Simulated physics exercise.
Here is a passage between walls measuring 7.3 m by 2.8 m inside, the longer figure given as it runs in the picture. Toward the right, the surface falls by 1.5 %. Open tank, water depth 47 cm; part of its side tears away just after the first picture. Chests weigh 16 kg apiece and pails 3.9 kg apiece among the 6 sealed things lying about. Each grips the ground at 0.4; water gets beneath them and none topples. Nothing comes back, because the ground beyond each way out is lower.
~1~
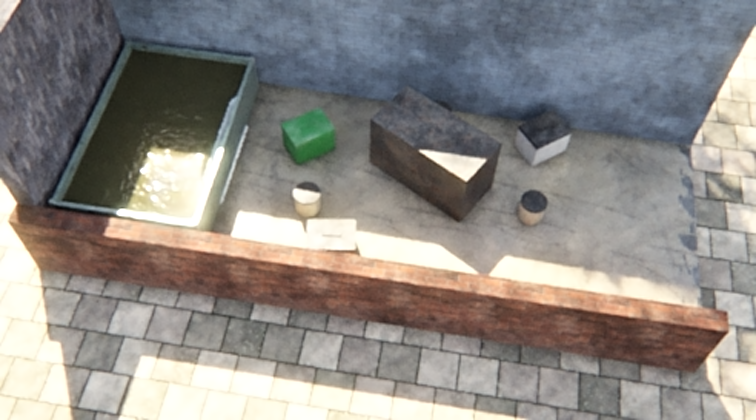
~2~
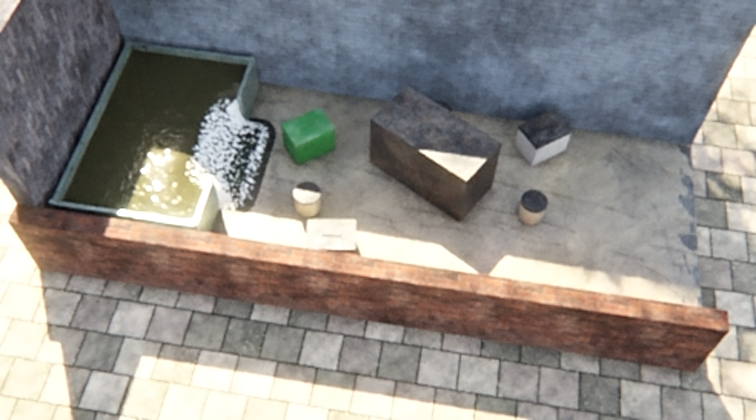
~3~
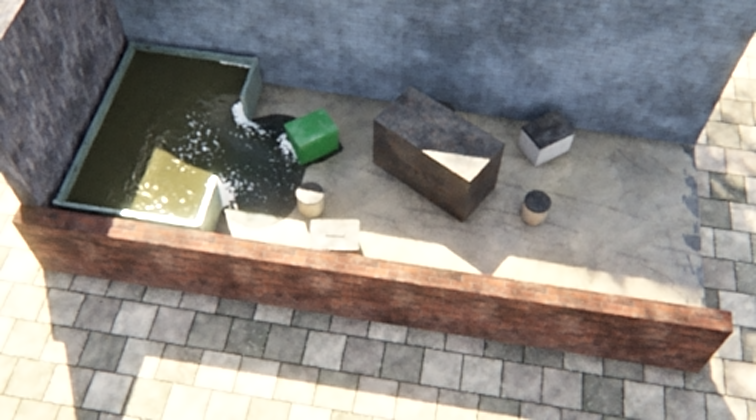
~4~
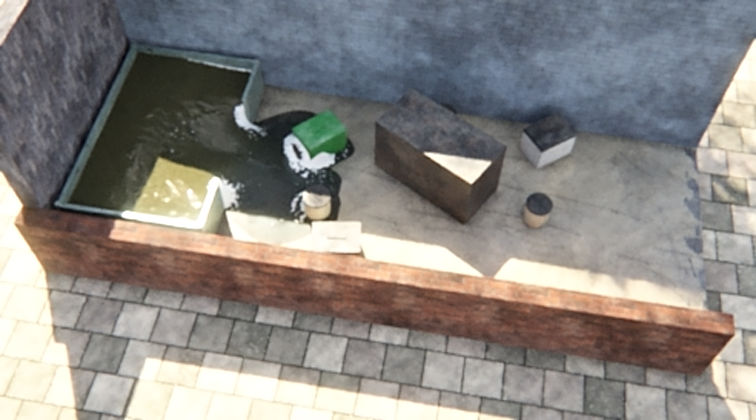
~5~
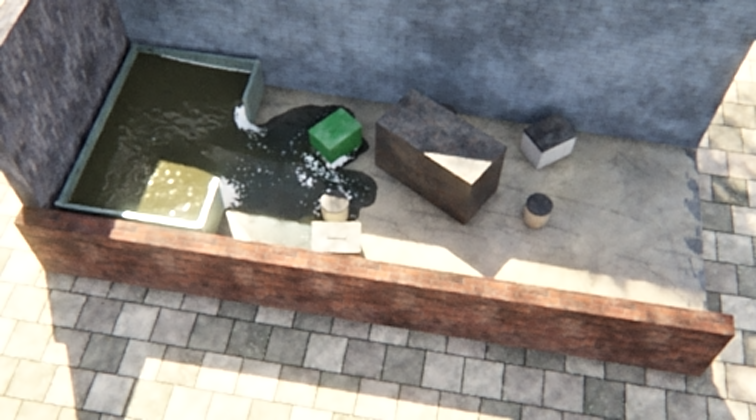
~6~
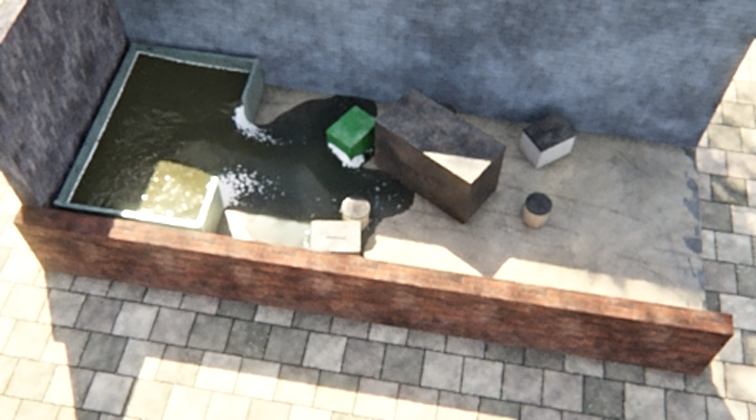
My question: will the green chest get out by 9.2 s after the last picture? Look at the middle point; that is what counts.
Short answer: The green chest does not come out.
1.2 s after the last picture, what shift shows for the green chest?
Some 120 cm from the start.
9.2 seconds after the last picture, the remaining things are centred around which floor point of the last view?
Close to (504, 171).
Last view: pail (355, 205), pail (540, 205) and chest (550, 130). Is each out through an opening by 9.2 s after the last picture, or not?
Going one by one, I'd say it does, then it doesn't, then it doesn't.
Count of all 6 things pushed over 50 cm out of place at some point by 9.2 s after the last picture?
The answer here is 5.
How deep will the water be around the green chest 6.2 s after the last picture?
Roughly 6 cm at that moment.
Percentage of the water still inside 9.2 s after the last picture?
Around 46 per cent of the water is still in there.
Then, 1.2 s after the last picture the green chest is near (399, 96), 1.2 m from its start, afloat; 0 of 6 are out; 3 afloat.
Then, 3.8 s after the last picture the green chest is near (399, 100), 1.2 m from its start, afloat; 2 of 6 are out; 1 afloat.
Then, 6.2 s after the last picture the green chest is near (399, 103), 1.2 m from its start, aground; 2 of 6 are out; 0 afloat.
Then, 9.2 s after the last picture the green chest is near (398, 103), 1.2 m from its start, aground; 2 of 6 are out; 0 afloat.
